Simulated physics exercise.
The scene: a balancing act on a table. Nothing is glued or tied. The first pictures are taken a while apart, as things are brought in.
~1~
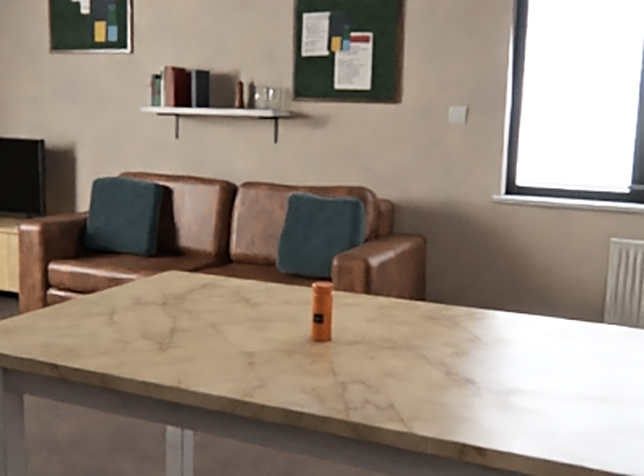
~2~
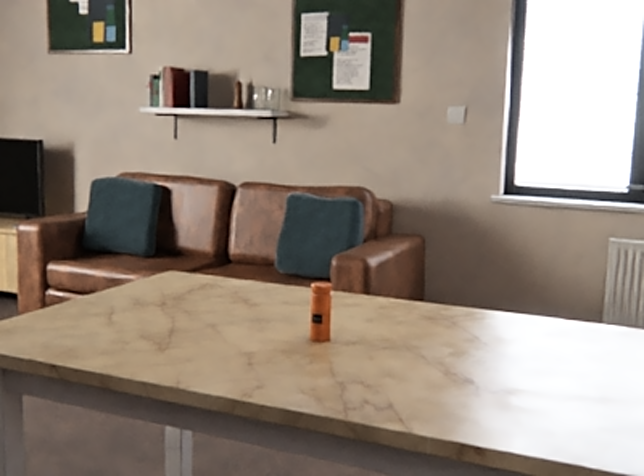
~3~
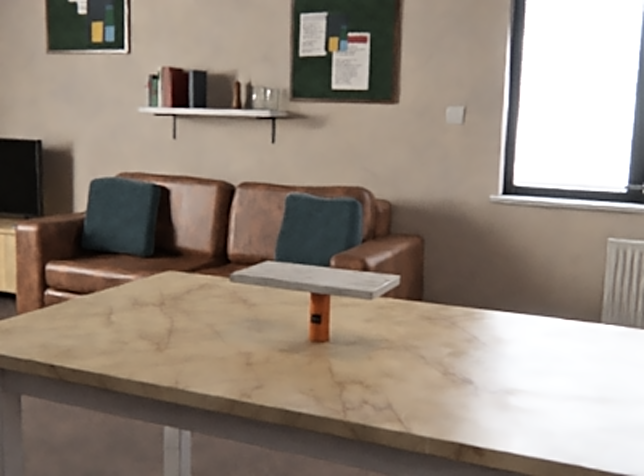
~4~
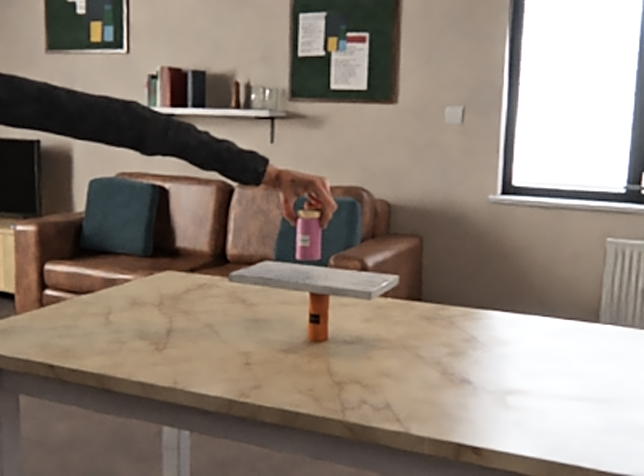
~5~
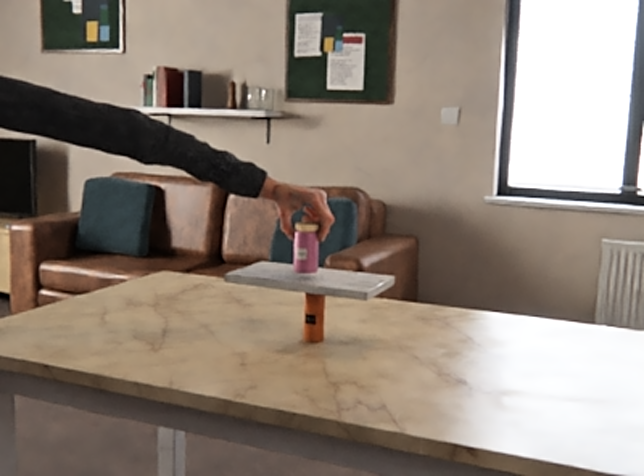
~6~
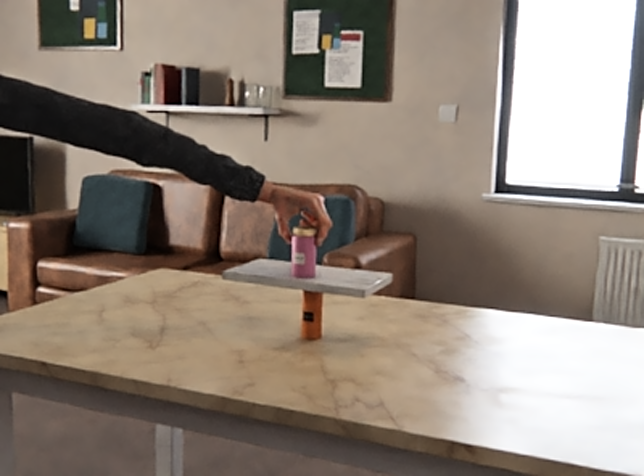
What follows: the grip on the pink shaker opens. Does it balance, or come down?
As it turns out, it stays up.
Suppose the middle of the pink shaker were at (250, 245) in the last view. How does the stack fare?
Then it loses its balance.
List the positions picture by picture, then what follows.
The last thing is not in view yet; orange shaker (322, 311), in the first frame.
The last thing is not in view yet; orange shaker (321, 312), in the second frame.
The last thing is not in view yet; orange shaker (320, 312), in the third frame.
On its way; pink shaker (309, 234); orange shaker (318, 312), in the fourth frame.
On its way; pink shaker (306, 247); orange shaker (314, 312), in the fifth frame.
In place under the hand; pink shaker (304, 252); orange shaker (312, 309), in the sixth frame.
Then, 0.50 s on from there, no change.
Then, 1.30 s on from there, pink shaker resting near (304, 253).
In the end, all 3 unmoved. At the end, from the last picture's camera, pink shaker near (304, 253). The stack keeps its balance.
